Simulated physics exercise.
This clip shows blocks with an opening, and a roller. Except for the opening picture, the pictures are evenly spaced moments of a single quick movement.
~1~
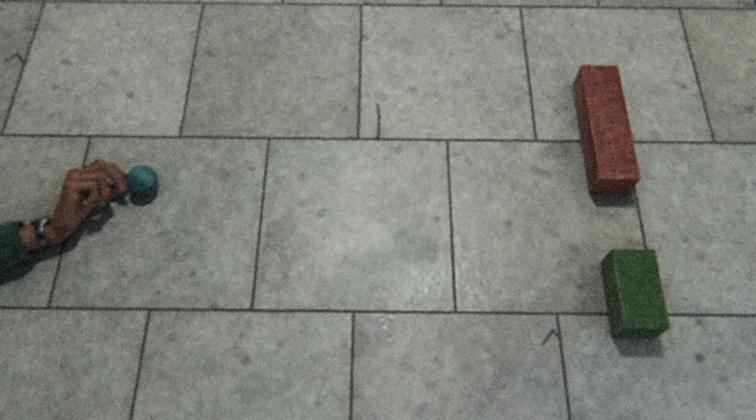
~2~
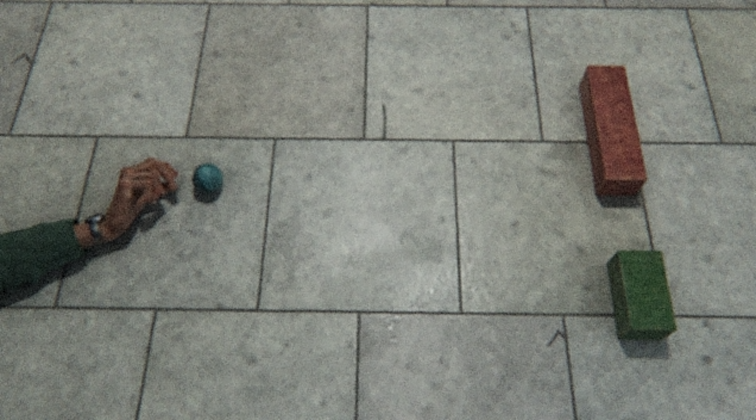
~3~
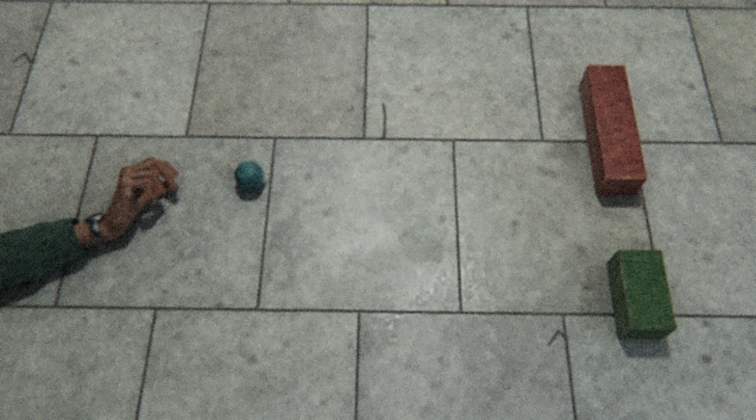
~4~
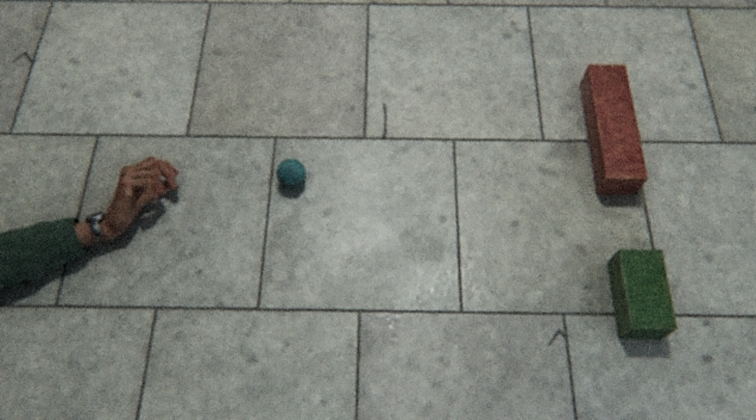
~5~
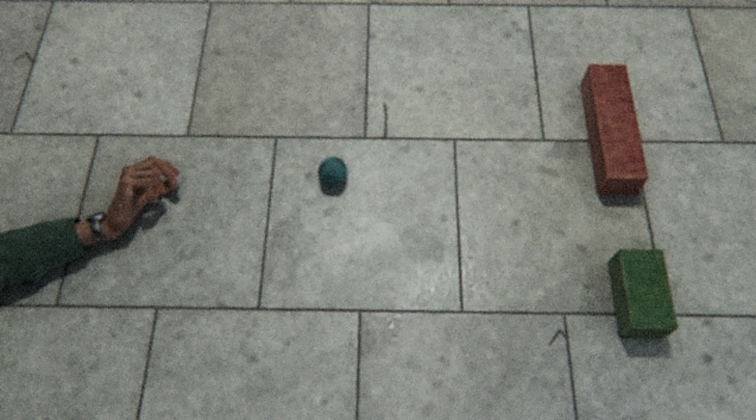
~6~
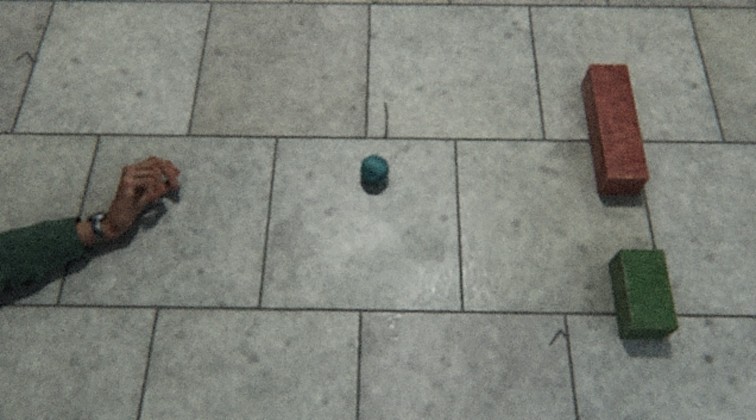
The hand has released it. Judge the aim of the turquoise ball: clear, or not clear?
Not clear - it is stopped.
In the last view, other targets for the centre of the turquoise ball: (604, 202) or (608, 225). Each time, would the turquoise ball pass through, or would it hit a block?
Okay, so it goes between the blocks the first time and goes between the blocks the second time.
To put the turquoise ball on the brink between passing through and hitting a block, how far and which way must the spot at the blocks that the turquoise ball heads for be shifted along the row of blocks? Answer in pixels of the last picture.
The change comes after a shift of around 32 pixels down.
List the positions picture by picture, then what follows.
Turquoise ball (142, 180) under the hand; green block (633, 294), in the first frame.
Turquoise ball (207, 178); red block (611, 129), in the second frame.
Turquoise ball (249, 176); green block (640, 294), in the third frame.
Turquoise ball (291, 173); red block (611, 128), in the fourth frame.
Turquoise ball (333, 171); green block (641, 294), in the fifth frame.
Turquoise ball (375, 169); red block (613, 128), in the sixth frame.
Then, 0.22 s after the last picture, turquoise ball heading on near (521, 163).
Then, 0.60 s after the last picture, turquoise ball coming back near (562, 154).
At rest, the turquoise ball hits a block, near (544, 147).
